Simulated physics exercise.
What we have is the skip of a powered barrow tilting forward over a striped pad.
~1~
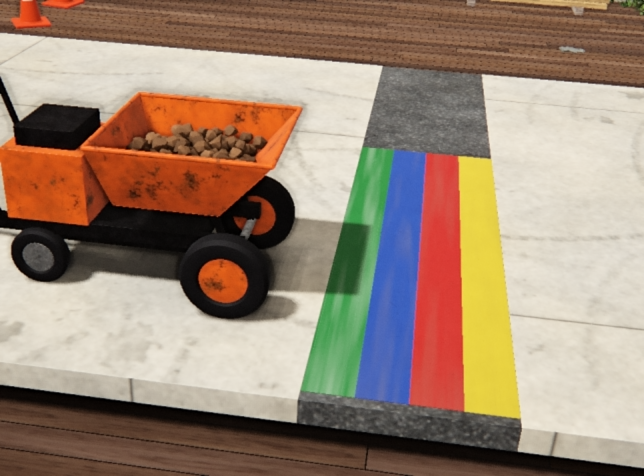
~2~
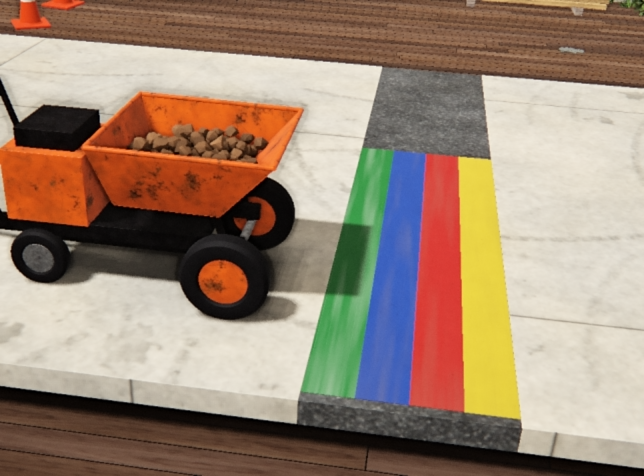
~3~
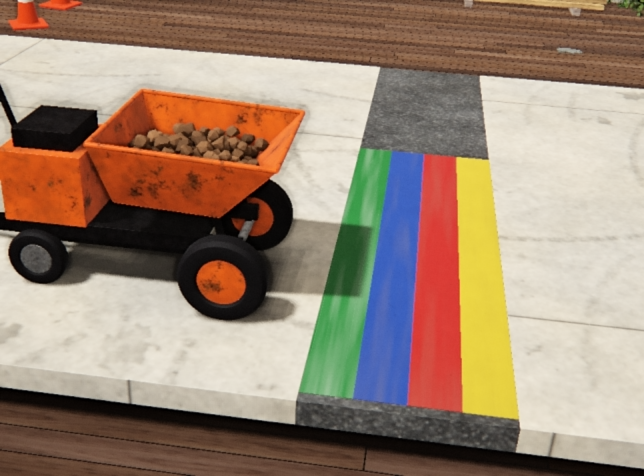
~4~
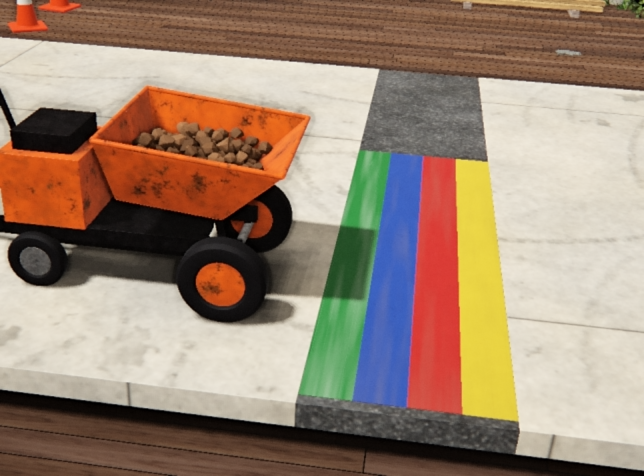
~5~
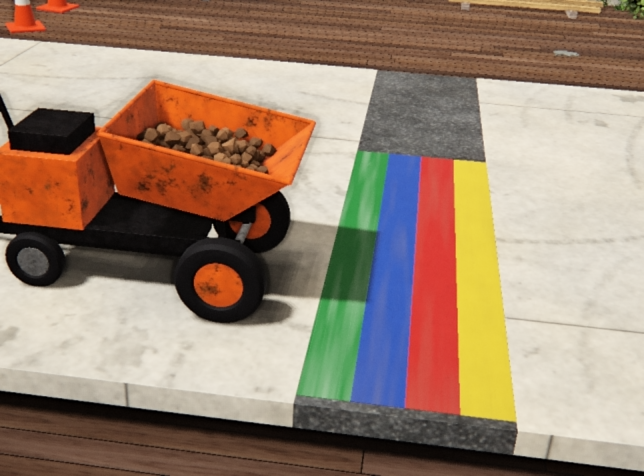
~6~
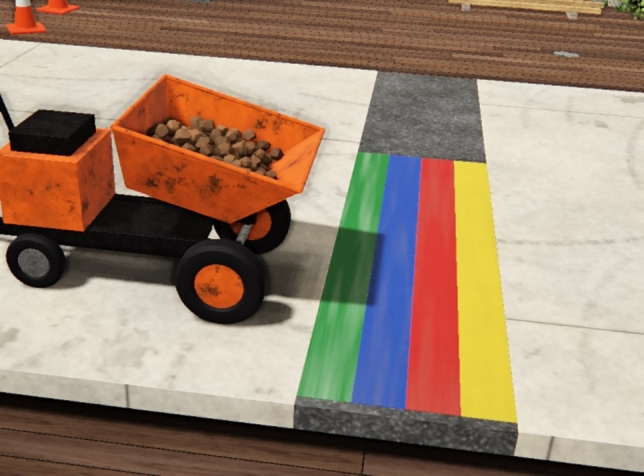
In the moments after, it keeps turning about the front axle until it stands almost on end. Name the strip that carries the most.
Most covered: The blue band.
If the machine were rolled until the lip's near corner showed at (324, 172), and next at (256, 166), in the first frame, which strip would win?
In turn: Red; the blue one.
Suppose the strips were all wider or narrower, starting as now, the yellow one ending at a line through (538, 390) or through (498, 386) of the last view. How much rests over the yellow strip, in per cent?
First some 0, then 10 per cent.
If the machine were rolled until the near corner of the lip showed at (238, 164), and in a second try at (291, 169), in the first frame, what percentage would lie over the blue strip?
About 40 and 30 per cent.
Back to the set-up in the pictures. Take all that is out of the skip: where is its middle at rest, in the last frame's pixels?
Close to (405, 297).
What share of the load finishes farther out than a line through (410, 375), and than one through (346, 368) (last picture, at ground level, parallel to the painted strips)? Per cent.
Near 30 % and 80 %.
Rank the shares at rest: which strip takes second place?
Next in line is the red one.
Soon, skip tipped steeply; all in the skip.
A while on, skip tipped right over; most in the skip; a stray few over the green strip; about a quarter over the blue strip; a stray few over the red strip.
Towards the end, skip tipped right over; about a quarter in the skip; a small part over the green strip; about a third over the blue strip; about a quarter over the red strip; a small part over the yellow strip; a stray few off the paint.
Finally, skip tipped right over; about a quarter in the skip; a small part over the green strip; about a third over the blue strip; about a quarter over the red strip; a small part over the yellow strip; a stray few off the paint.
